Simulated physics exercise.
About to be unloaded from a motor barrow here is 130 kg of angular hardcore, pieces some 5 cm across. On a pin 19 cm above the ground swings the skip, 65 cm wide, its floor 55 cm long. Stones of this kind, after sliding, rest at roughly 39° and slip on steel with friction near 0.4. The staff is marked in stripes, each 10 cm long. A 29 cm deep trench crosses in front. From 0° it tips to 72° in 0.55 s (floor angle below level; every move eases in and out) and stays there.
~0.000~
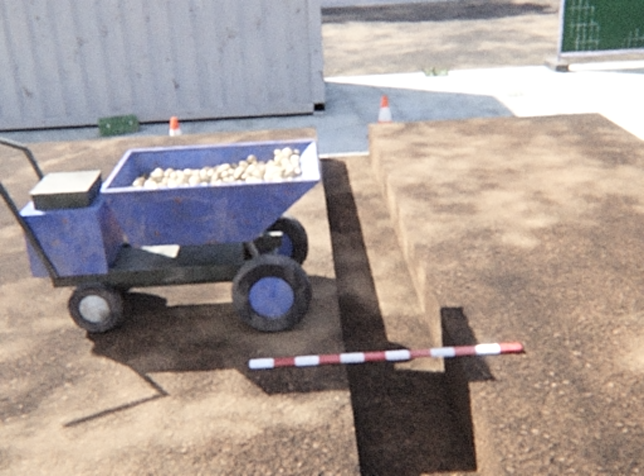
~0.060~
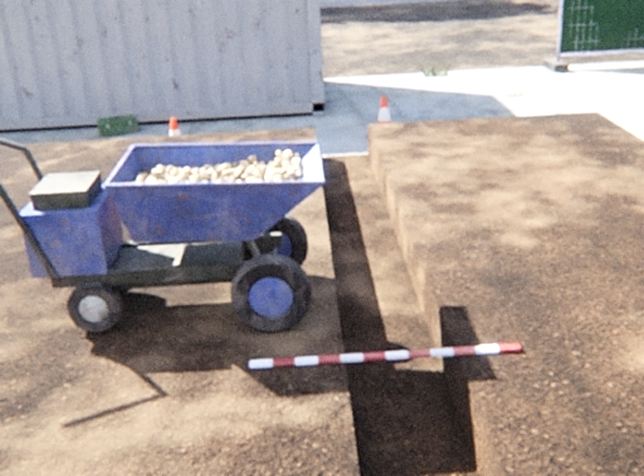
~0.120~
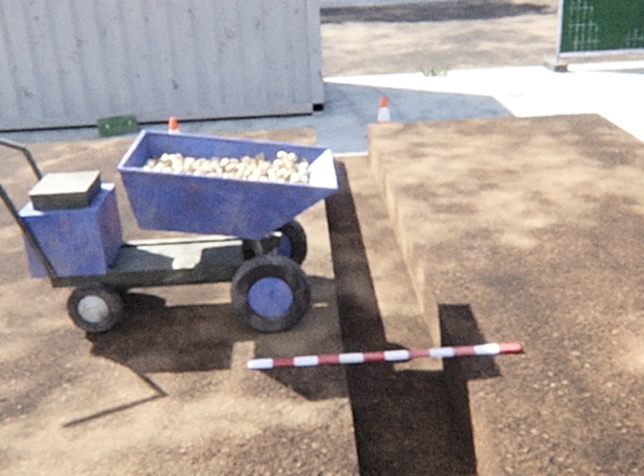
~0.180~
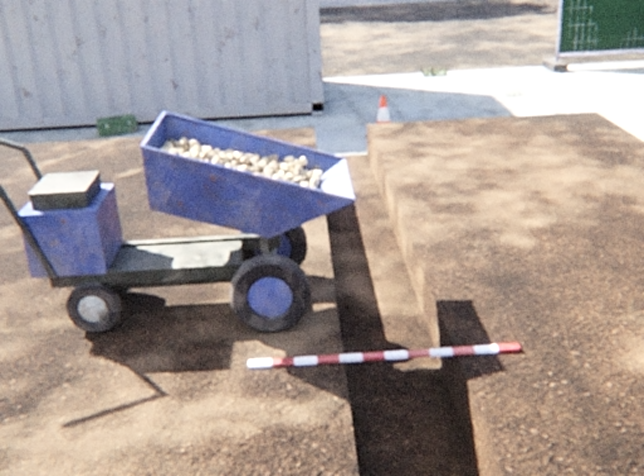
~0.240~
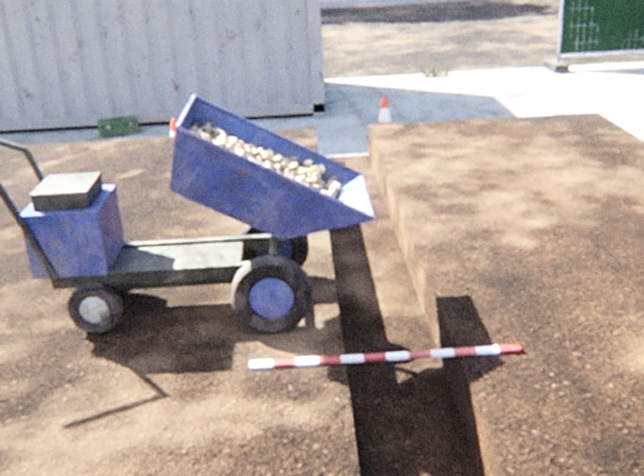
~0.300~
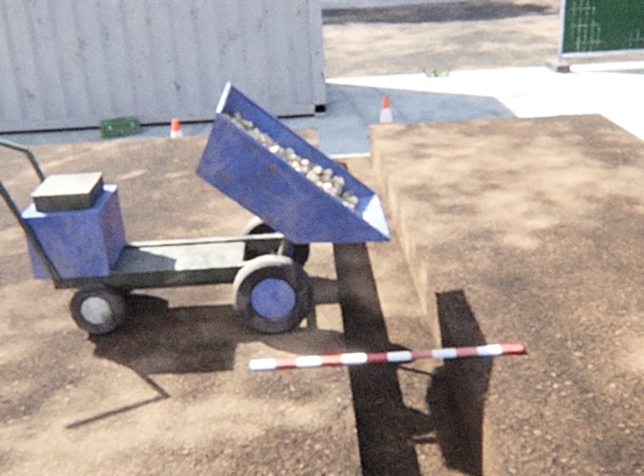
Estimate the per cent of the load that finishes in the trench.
Roughly 48 percent.
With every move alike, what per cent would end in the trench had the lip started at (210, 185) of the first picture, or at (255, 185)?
About 80 per cent from the first spot, about 95 from the second.
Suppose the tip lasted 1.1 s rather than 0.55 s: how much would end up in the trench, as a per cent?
Then about 75 per cent.
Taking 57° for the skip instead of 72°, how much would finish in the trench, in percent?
Roughly 35 percent.
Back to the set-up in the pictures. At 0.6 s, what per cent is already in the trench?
Around 25 per cent of it, at that instant.
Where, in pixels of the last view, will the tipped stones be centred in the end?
I'd point somewhere around (445, 290).
After 0.4 s the floor is at 60°; 100 % in the skip; the foremost stones are at (380, 243).
After 0.6 s the floor is at 72°; 68 % in the skip, 23 % in the trench, 8 % past the trench; the foremost stones are at (462, 295).
After 1.0 s the floor is at 72°; 1 % in the skip, 45 % in the trench, 53 % past the trench; the foremost stones are at (624, 271).
After 3.0 s the floor is at 72°; 0 % in the skip, 48 % in the trench, 52 % past the trench; the foremost stones are past the picture's edge.
